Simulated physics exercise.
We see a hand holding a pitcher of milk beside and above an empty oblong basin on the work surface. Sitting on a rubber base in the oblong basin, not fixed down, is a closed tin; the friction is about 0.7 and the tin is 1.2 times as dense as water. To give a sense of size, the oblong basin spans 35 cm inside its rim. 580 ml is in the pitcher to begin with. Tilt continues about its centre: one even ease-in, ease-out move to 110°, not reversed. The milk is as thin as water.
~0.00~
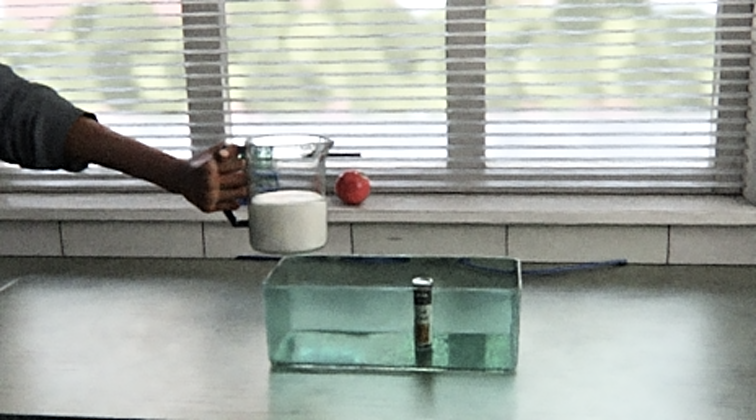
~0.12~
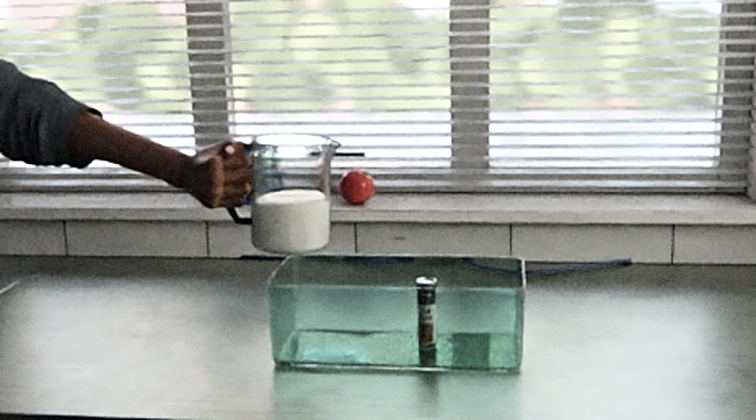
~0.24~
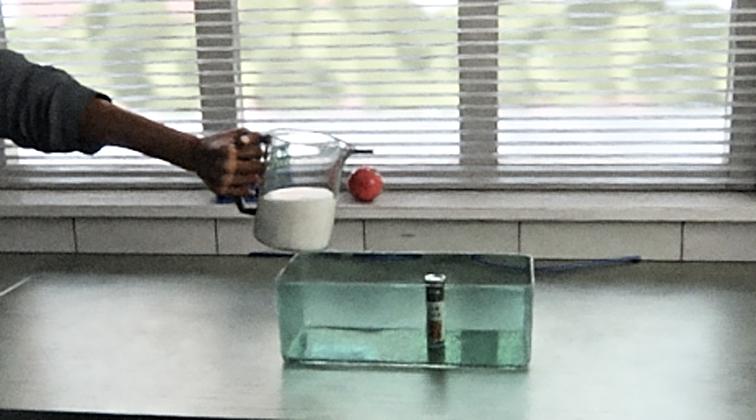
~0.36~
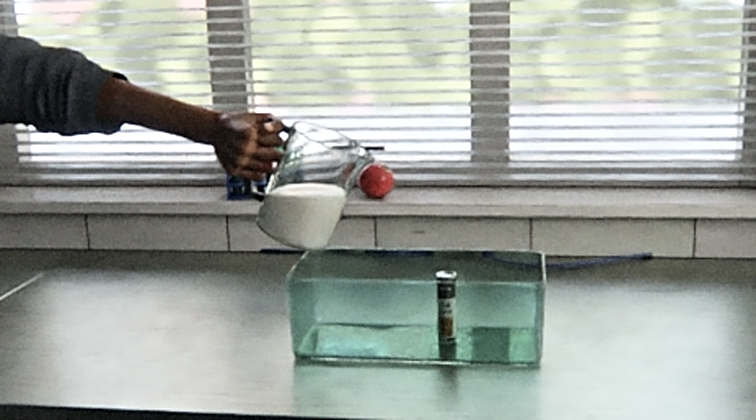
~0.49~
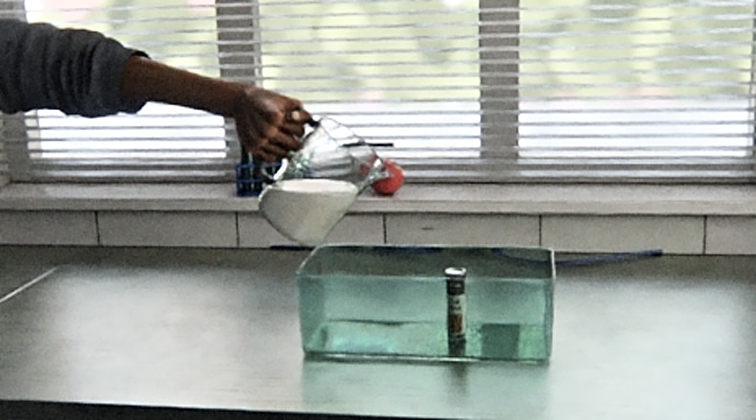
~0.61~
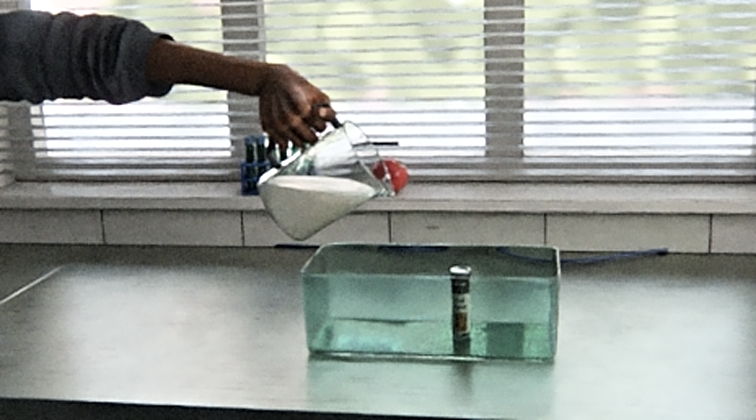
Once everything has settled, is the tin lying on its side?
My bet is it will last.
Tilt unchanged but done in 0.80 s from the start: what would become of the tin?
Result: Tin upright.
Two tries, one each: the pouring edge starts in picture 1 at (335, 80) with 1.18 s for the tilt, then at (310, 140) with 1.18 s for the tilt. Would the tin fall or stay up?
First it tips over; then it stays on its base.
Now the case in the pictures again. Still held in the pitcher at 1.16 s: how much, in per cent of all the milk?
Around 18 percent of it.
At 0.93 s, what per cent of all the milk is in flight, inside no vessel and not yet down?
About 18 per cent.
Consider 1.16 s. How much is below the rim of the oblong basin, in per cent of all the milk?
Some 76 percent of the total.
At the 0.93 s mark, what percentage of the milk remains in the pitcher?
Some 64 per cent.
Then, 0.93 s in, the tilt is 98° and 64 per cent is still to pour; the tin stands where it began.
Then, 1.16 s in, the tilt is 110° and 17 per cent is still to pour; the tin stands where it began.
Then, 1.41 s in, the tilt is 110° and 1 per cent is still to pour; the tin stands where it began.
Then, 1.68 s in, the tilt is 110° and 0 per cent is still to pour; the tin stands where it began.
Finally, the tin stands where it began.
